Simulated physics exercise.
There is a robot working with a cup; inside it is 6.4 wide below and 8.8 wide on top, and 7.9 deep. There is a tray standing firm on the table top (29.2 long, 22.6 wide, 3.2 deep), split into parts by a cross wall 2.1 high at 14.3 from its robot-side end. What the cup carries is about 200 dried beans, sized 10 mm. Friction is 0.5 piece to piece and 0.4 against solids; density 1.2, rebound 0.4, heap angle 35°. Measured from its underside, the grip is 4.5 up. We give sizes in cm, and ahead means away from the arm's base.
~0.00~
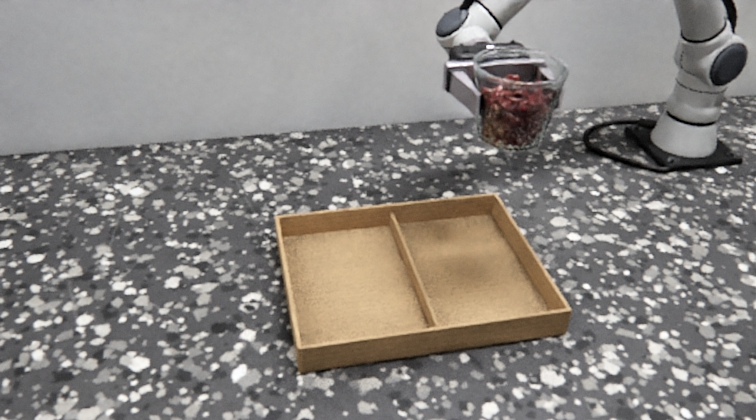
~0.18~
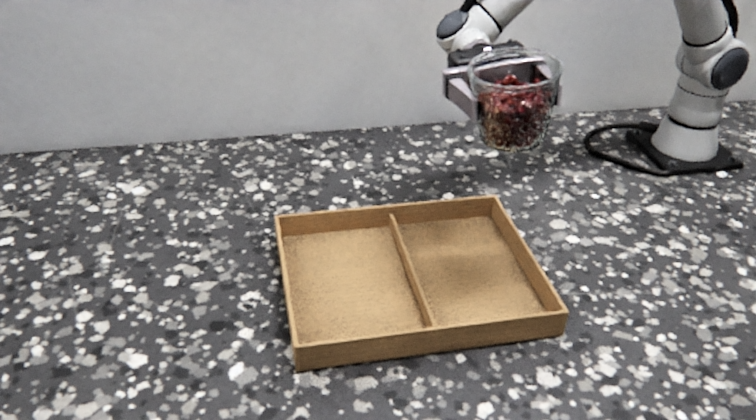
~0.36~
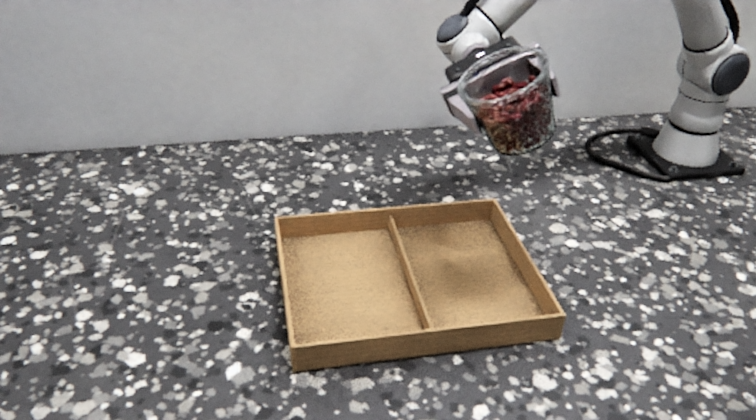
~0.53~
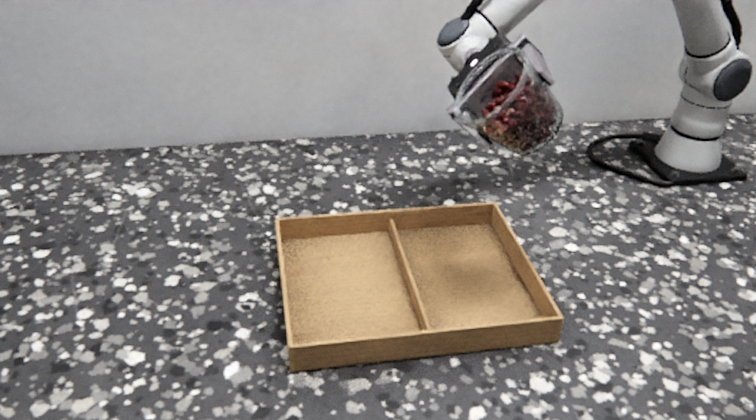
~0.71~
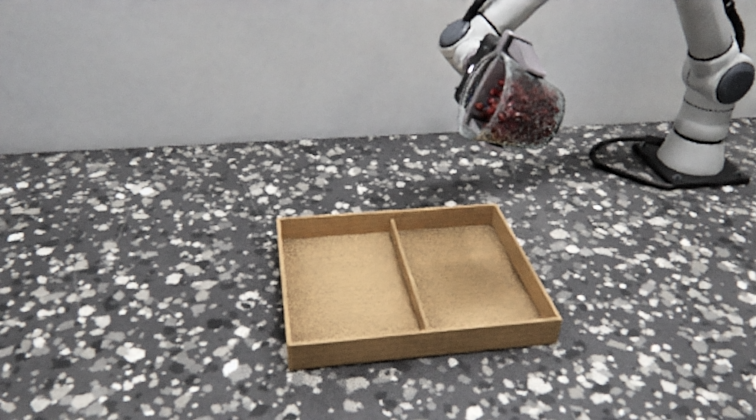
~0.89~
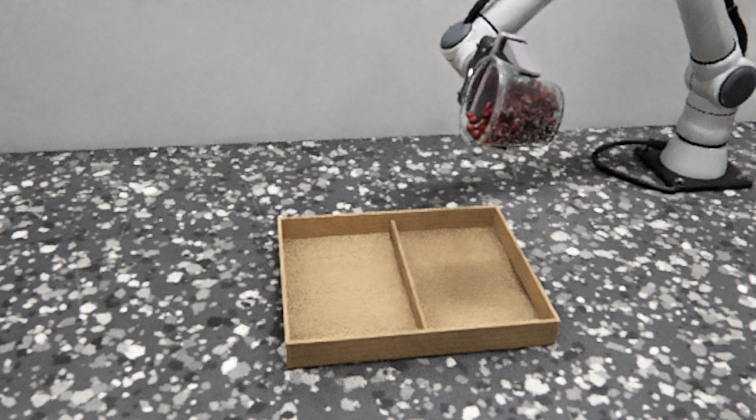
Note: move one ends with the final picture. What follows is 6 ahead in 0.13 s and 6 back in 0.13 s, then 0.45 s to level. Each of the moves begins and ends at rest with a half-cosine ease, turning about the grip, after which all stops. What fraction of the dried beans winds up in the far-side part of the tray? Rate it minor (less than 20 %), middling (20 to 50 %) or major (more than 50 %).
Major, more than 50 %.
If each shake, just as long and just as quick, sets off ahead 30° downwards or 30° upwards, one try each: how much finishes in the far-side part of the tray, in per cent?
Estimates, in order: 25 % then 90 %.
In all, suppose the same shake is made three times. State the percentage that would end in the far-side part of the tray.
In that case, some 80 per cent.
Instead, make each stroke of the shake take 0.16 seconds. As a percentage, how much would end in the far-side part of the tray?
In that case it would be near 35 percent.
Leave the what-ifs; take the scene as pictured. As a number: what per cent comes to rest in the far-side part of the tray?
Estimate: Roughly 60 %.
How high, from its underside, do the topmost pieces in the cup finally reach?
I'd put it at close to 4.5 centimetres.
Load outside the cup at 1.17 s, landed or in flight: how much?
Share gone by then: Close to 70 %.
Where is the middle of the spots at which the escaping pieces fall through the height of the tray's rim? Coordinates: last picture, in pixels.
Close to pixel (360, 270).
After 1.17 s, tilted 74° forward, highest piece 23 above the table; 60 in the cup, 1 in the far-side part, 140 in flight or on a rim.
After 1.46 s, tilted 17° forward, highest piece 25 above the table; 121 in the far-side part, 50 in the cup, 28 in the robot-side part, 1 on the table or floor, 1 in flight or on a rim.
After 1.80 s, level, highest piece 24 above the table; 122 in the far-side part, 50 in the cup, 28 in the robot-side part, 1 on the table or floor.
After 2.85 s, level, highest piece 24 above the table; 122 in the far-side part, 50 in the cup, 28 in the robot-side part, 1 on the table or floor.
At rest, 122 in the far-side part, 50 in the cup, 28 in the robot-side part, 1 on the table or floor. That is 61 % in the far-side part of the tray.
